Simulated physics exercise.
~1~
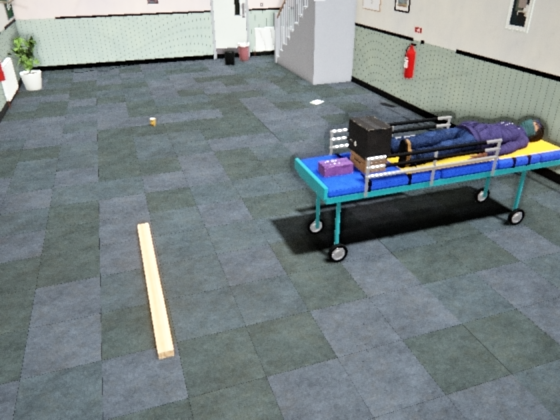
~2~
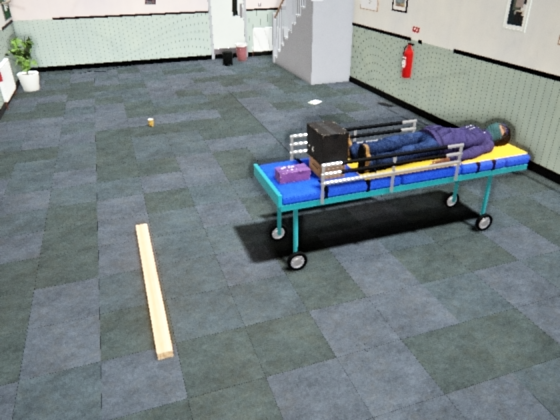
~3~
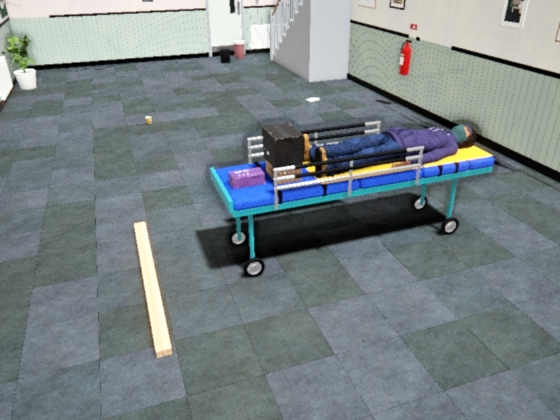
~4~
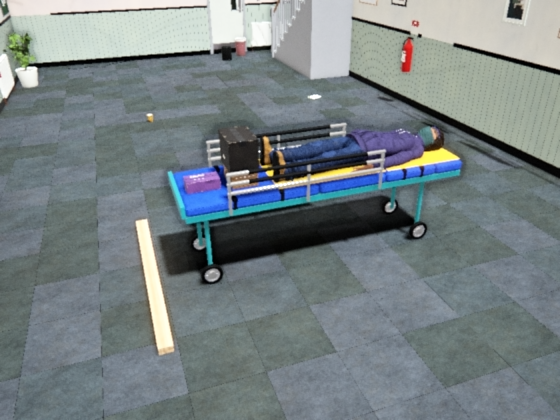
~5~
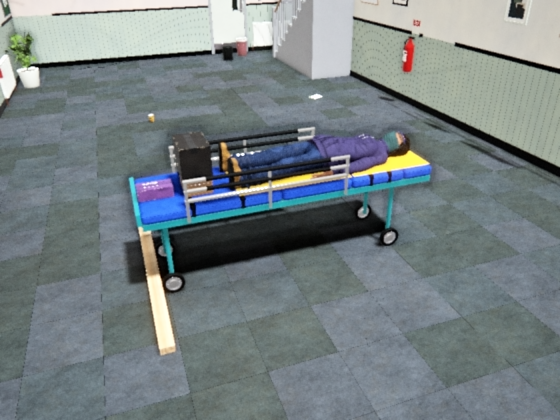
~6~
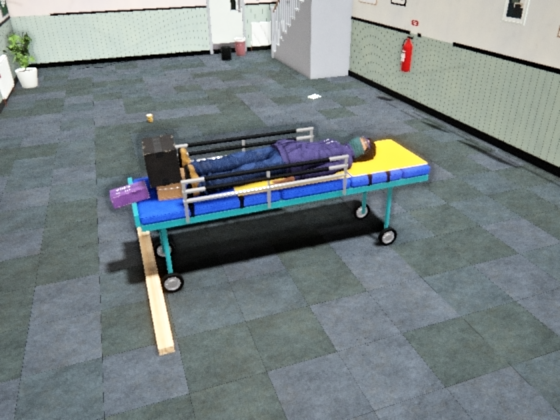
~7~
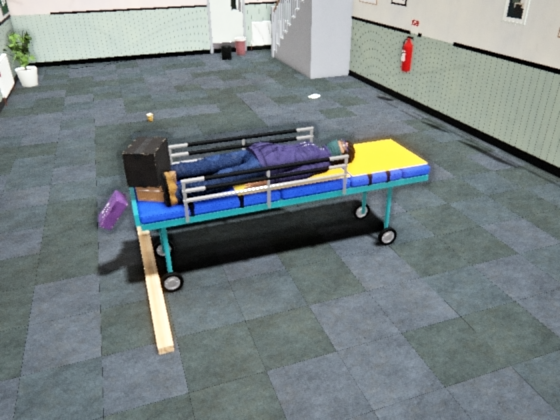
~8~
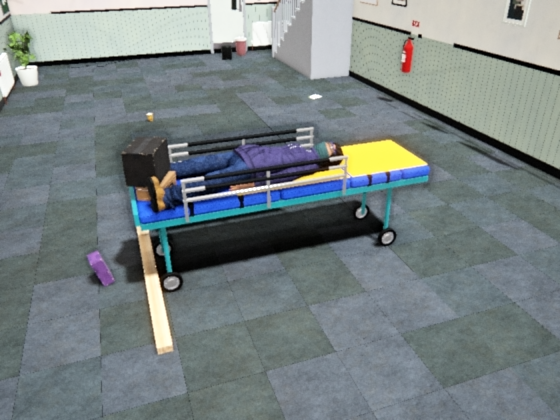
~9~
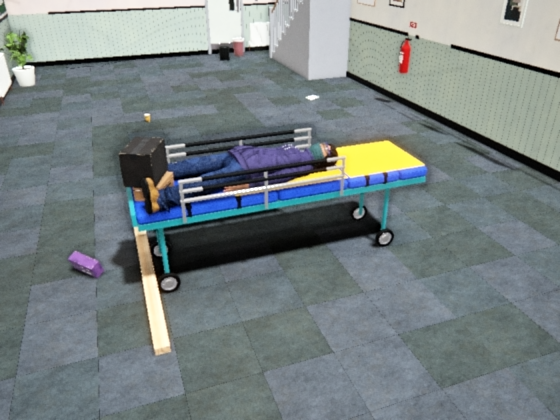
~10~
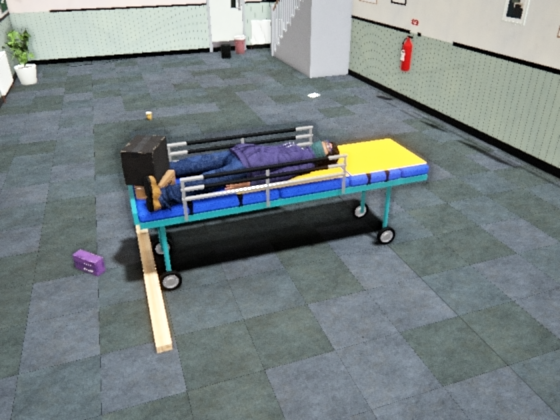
In this clip, a trolley carrying a person lying feet first rolls left and stops at a floor sill. The person and boxes slide toward the foot end, where the purple box tumbles to the floor while the dark boxy items and person stay aboard.
